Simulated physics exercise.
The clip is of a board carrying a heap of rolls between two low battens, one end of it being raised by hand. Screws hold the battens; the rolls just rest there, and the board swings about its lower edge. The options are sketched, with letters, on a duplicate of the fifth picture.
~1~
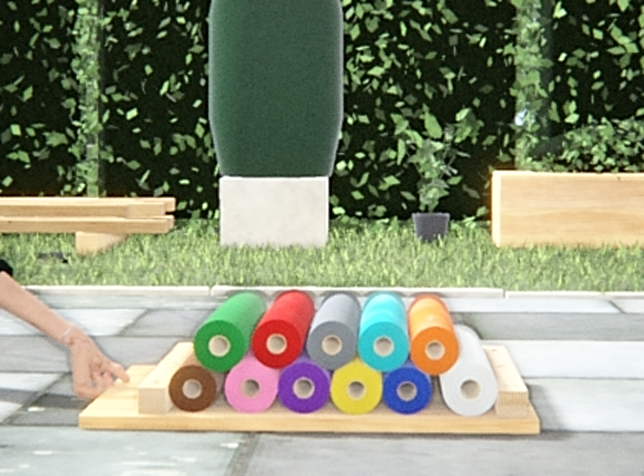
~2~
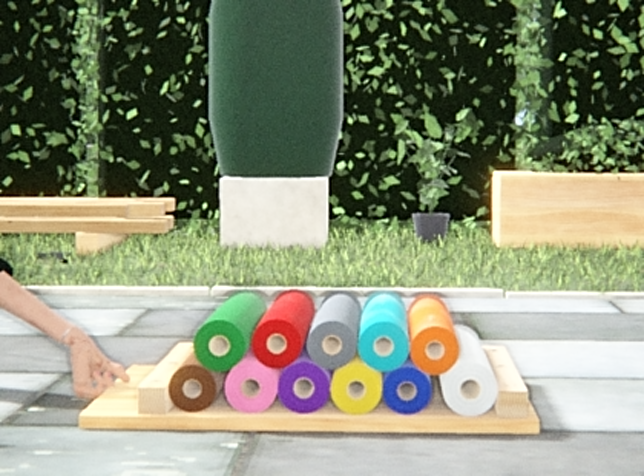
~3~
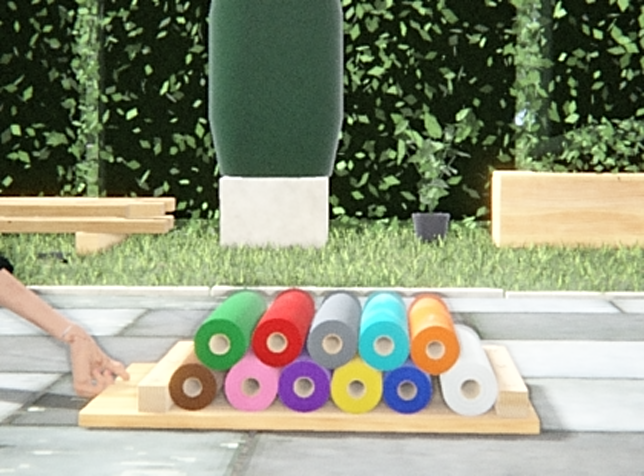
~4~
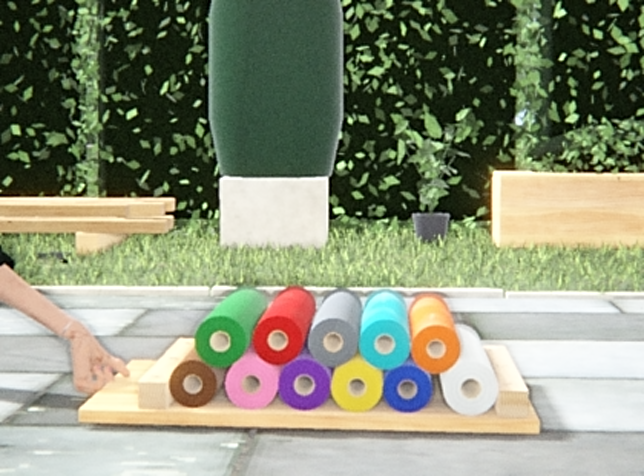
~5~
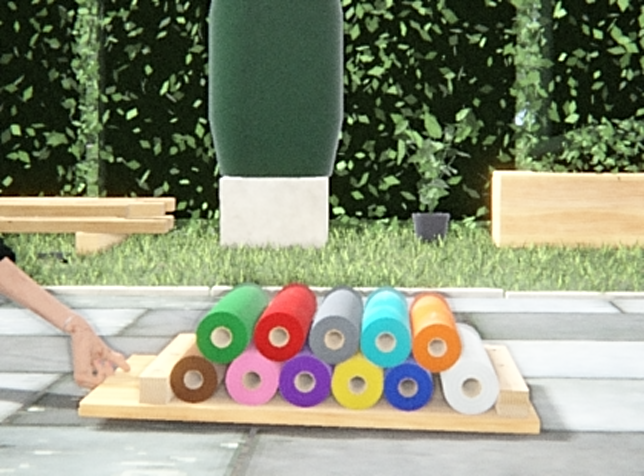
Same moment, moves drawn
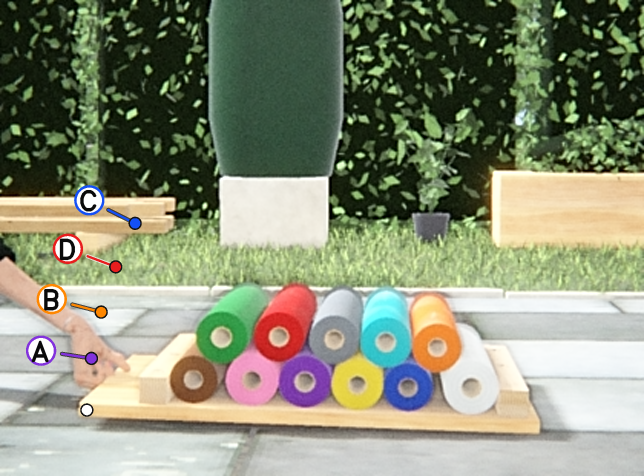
On a paved patio by a hedge, a hand at the left slowly raised one end of a wooden board slightly, and the stacked colourful rolls on it shifted just a little.
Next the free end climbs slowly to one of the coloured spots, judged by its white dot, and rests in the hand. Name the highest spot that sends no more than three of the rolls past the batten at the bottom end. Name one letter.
It can be raised to C.
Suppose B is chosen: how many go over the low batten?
The count is none.
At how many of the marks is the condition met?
Four of them.
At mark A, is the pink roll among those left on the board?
Yes.
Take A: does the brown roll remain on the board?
Yes, with A.
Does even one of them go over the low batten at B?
No, at B.
On the copy, A at (91, 358); B at (101, 312); C at (135, 223); D at (116, 267); the white dot at (87, 410).
On C. First, board at 16°.
Then, board at 26°.
Finally, board at 26°, none over the low batten.
By contrast, A none over the low batten; B none over the low batten; D none over the low batten.
